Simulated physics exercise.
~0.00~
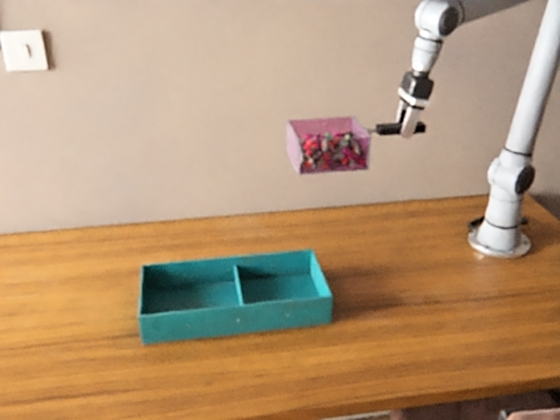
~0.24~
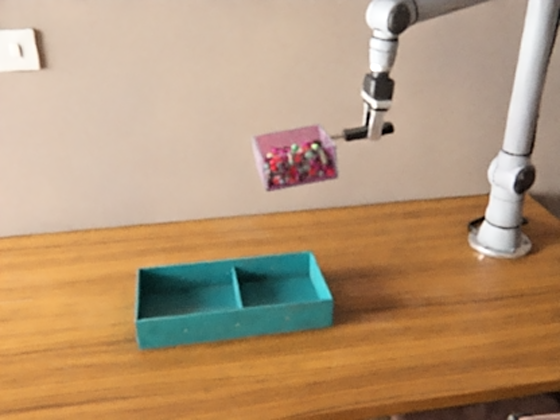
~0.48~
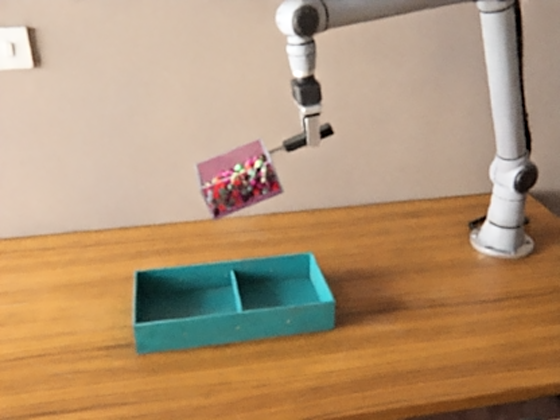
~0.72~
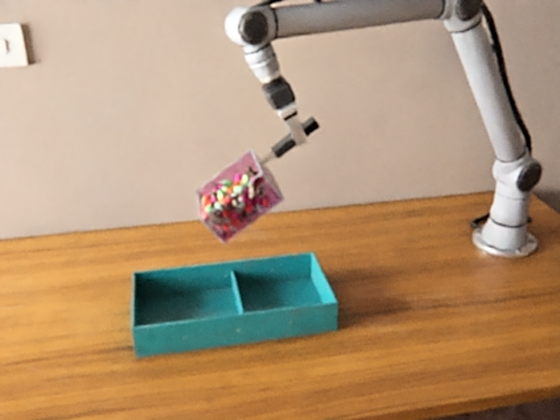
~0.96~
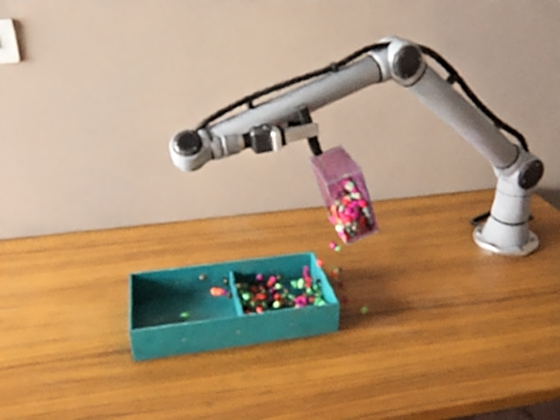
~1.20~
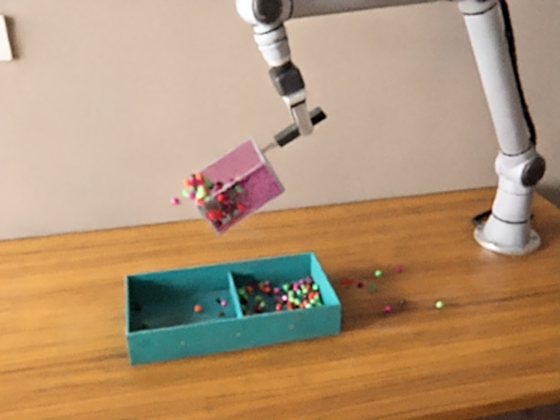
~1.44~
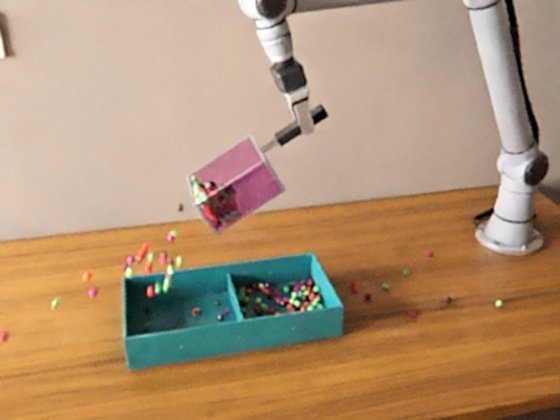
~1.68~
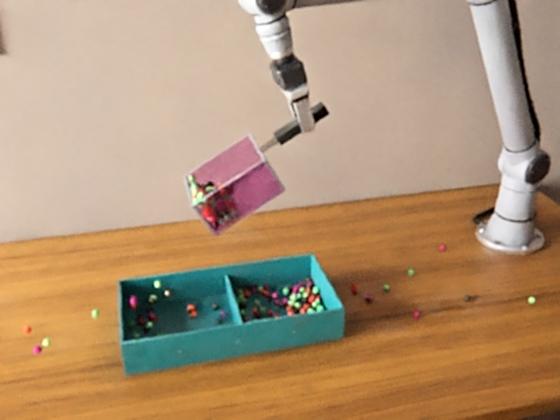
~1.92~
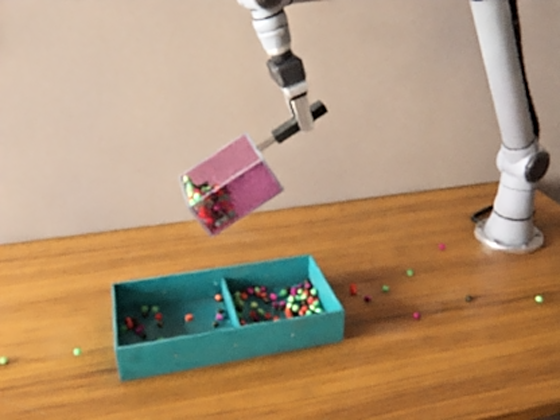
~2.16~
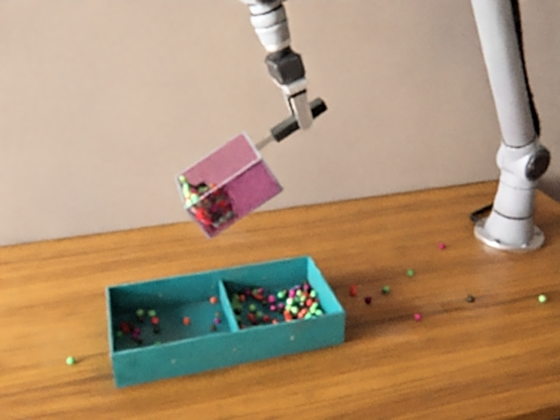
A grey robot arm at the right of a wooden table, seen from the front and slightly above against a plain wall, carries a clear pinkish box of small, colourful round sweets leftward. Below sits a teal tray split by a cross wall. The arm tips the box gradually, then swings it steeply over, pouring sweets mainly into the tray's right part. It swings back left and tilts the box up again, flinging more sweets leftward into the left part and onto the table. The arm stops with many sweets still in the tilted box and a few strays scattered on both sides.
